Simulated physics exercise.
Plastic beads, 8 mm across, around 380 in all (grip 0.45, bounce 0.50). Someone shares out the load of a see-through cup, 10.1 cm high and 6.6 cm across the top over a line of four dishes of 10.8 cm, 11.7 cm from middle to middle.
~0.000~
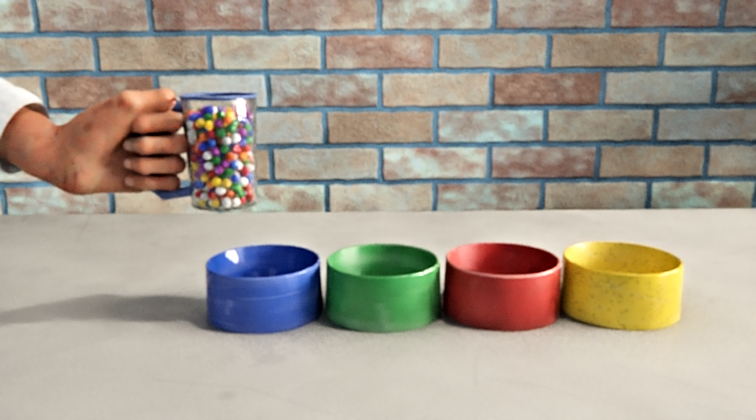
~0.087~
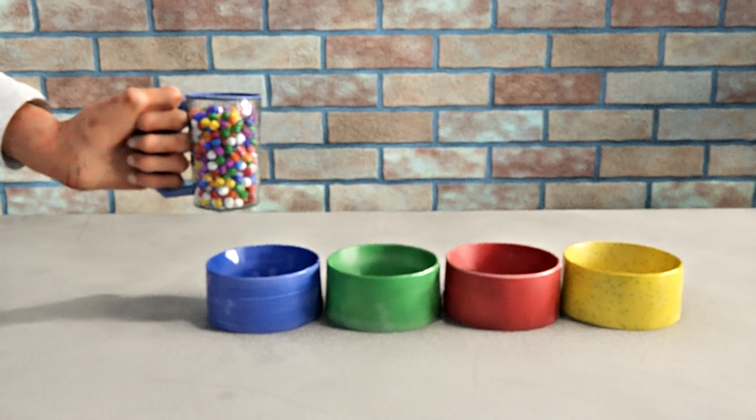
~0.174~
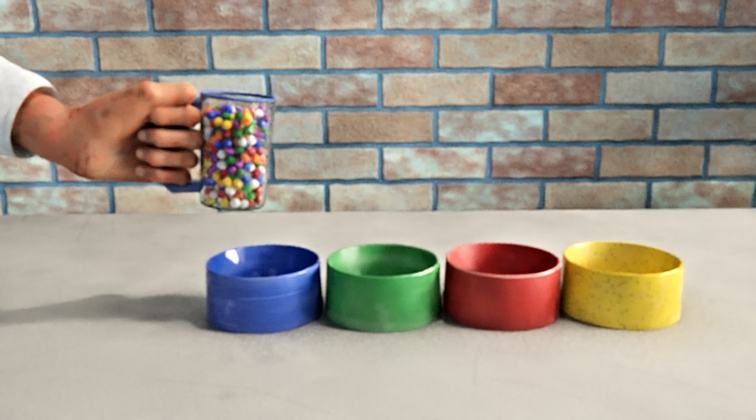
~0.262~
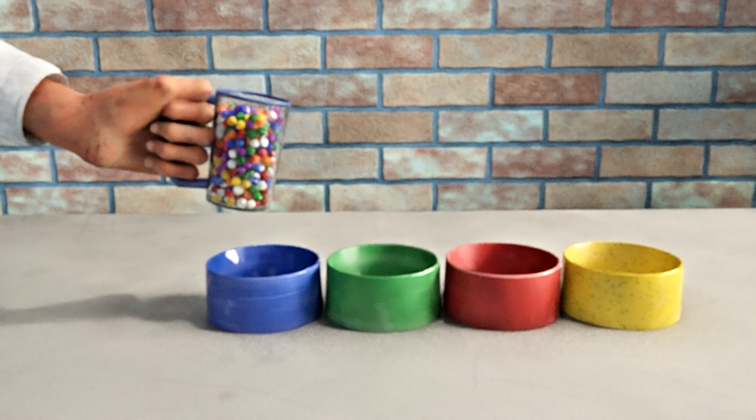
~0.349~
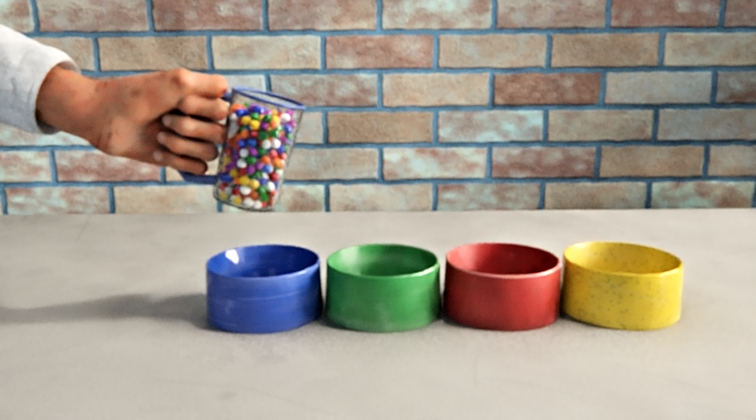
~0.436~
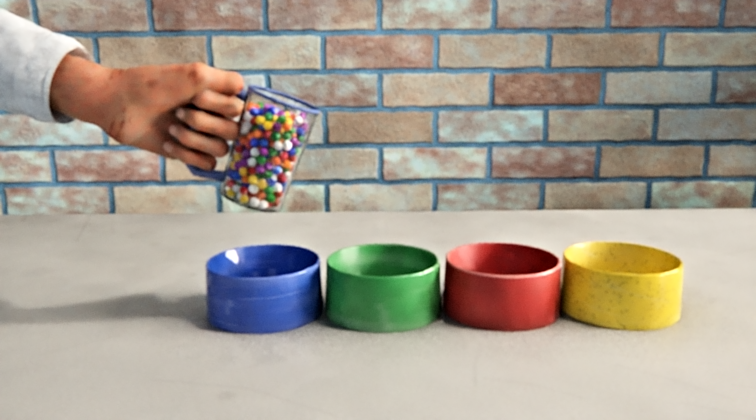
A hand at the left grips a clear, blue-rimmed cup full of multicoloured beads above a pale grey tabletop, seen from the front and slightly above, with a brick wall behind. Four round dishes sit in a row below, blue, green, red and yellow from left to right. The hand moves the cup a short way right while tilting it gradually rightward, and the camera stays still.
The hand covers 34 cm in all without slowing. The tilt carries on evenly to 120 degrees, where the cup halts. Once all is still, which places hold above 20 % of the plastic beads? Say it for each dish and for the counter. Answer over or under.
Red over, blue under, green under, yellow over, counter under.
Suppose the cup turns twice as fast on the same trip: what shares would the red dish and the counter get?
Then: Red 50, counter 10.
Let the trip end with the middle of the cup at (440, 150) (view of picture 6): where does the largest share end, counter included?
Most goes to: Red.
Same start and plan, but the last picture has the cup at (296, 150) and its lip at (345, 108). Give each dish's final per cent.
Red 0; blue 0; green 0; yellow 100.
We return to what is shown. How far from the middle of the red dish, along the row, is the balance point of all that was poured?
Some 5 cm to the right.
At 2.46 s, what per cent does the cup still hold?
Roughly 0 per cent.
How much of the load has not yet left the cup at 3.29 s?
Some 0 per cent of the load.
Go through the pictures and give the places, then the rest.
Cup at (222, 151), tilt 0 degrees, lip at (254, 96), moved 0.0 cm; middle of the pieces at (223, 153); blue dish at (264, 261); green dish at (383, 260); red dish at (502, 259); yellow dish at (621, 258), in the first picture.
Cup at (226, 150), tilt 2 degrees, lip at (260, 97), moved 0.4 cm; middle of the pieces at (227, 153), in the second picture.
Cup at (235, 150), tilt 6 degrees, lip at (274, 100), moved 1.3 cm; middle of the pieces at (237, 153), in the third picture.
Cup at (246, 150), tilt 11 degrees, lip at (289, 104), moved 2.3 cm; middle of the pieces at (247, 153), in the fourth picture.
Cup at (257, 150), tilt 16 degrees, lip at (304, 108), moved 3.3 cm; middle of the pieces at (257, 153), in the fifth picture.
Cup at (267, 150), tilt 21 degrees, lip at (318, 112), moved 4.2 cm; middle of the pieces at (267, 153); blue dish at (264, 261); green dish at (383, 260); red dish at (502, 259); yellow dish at (621, 258). Its pace works out near 55 degrees a second; the hand travels 11 cm a second, in the sixth picture.
After 1.65 s, tilt 88 degrees; cup holds 95 %.
After 2.46 s, tilt 120 degrees; cup holds 0 %, red 60 %, yellow 25 %.
After 3.29 s, tilt 120 degrees; cup holds 0 %, red 60 %, yellow 30 %.
By 3.6 s all is still; red 60 %, blue 0 %, green 0 %, yellow 30 %, counter 10 %.
